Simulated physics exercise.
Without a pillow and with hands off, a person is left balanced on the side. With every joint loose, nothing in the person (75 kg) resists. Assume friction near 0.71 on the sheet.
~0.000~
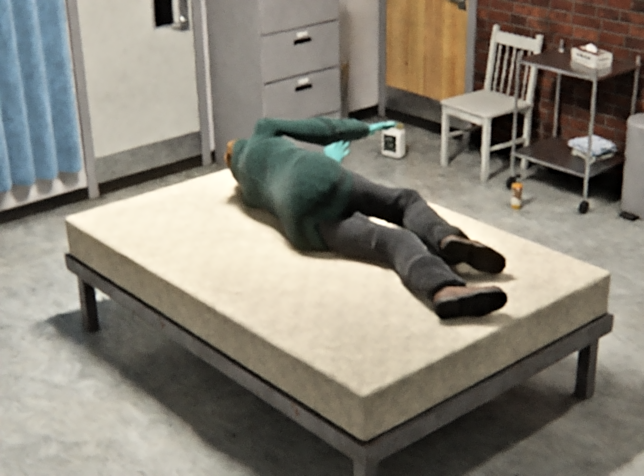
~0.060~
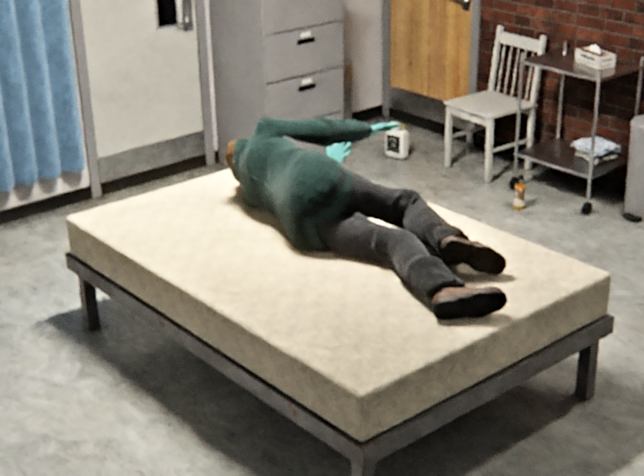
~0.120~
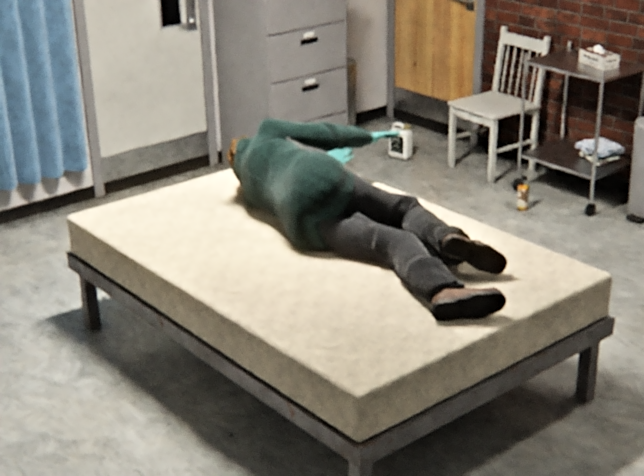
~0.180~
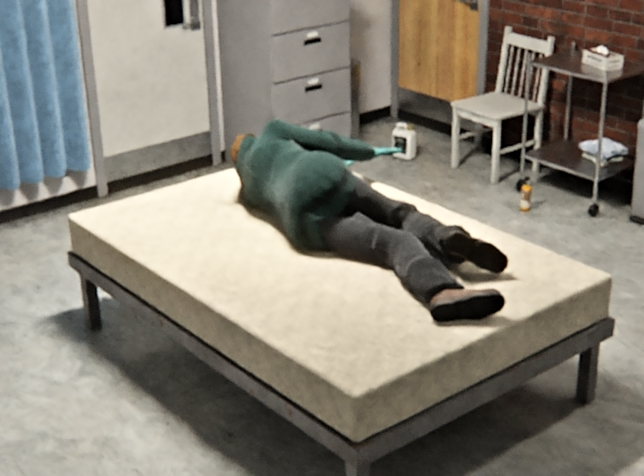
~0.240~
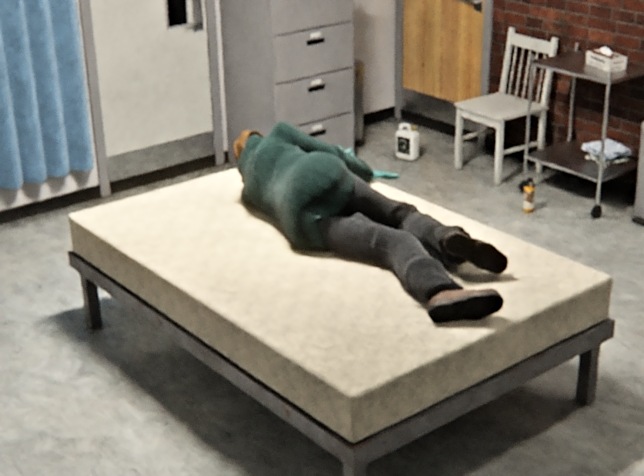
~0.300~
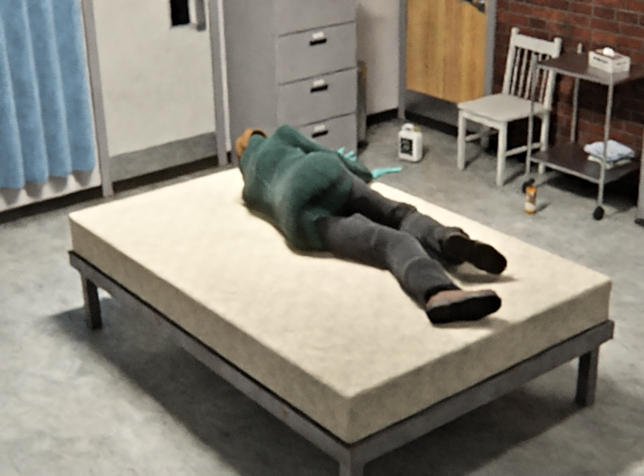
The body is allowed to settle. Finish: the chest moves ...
... frontwards.
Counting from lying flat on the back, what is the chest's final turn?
Around 120 degrees from flat on the back.
After 0.54 s the chest is turned 115° from lying flat on the back, near (275, 171) in the last picture's view.
After 0.94 s the chest is turned 125° from lying flat on the back, near (277, 170) in the last picture's view.
After 1.54 s the chest is turned 125° from lying flat on the back, near (278, 171) in the last picture's view.
At rest, 4.0 s, chest rolls forwards.
